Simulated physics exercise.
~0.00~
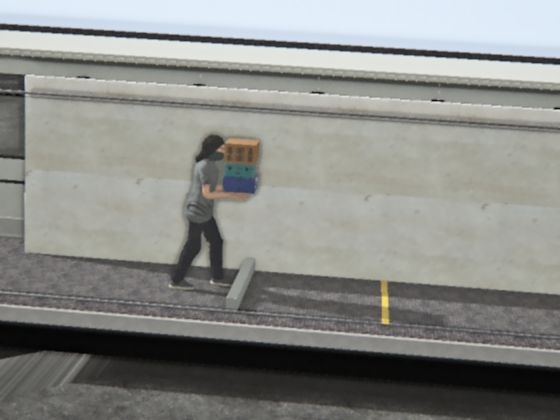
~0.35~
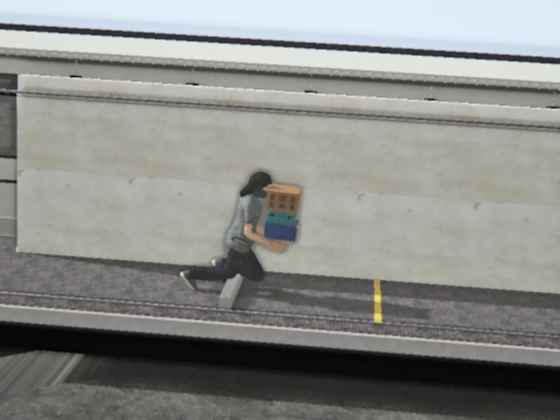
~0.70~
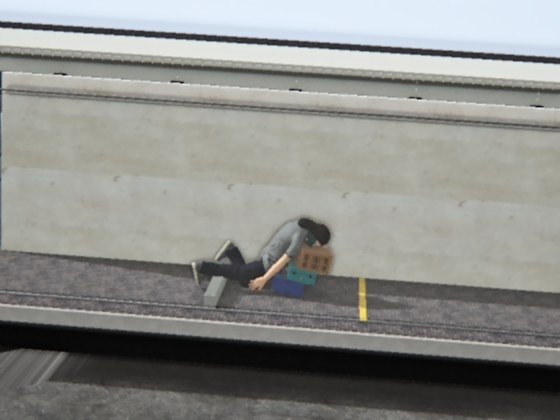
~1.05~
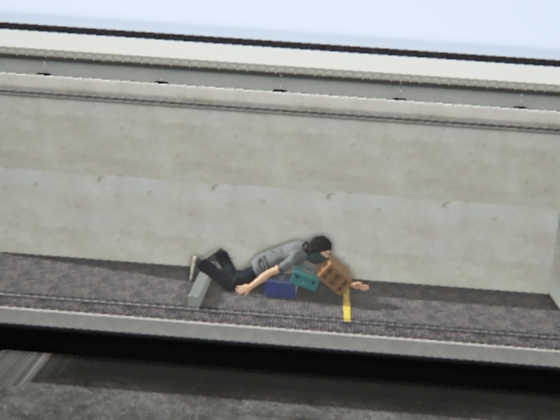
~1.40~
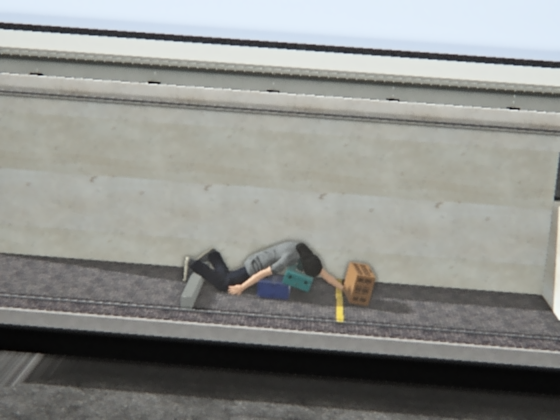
On a grey paved strip in front of a long pale concrete wall, seen from the side and slightly above in a tilted view, a dark-haired person in a grey shirt and dark trousers holds a stack of boxes, orange-brown above teal above blue. A low grey rail lies at their feet, with a yellow line farther right. The person pitches forward over the rail as the view pans slightly right. The stack drops beneath them and spreads rightward, the brown crate tipping over. Finally the person lies face down, blue and teal boxes short of the line, the crate just past it.
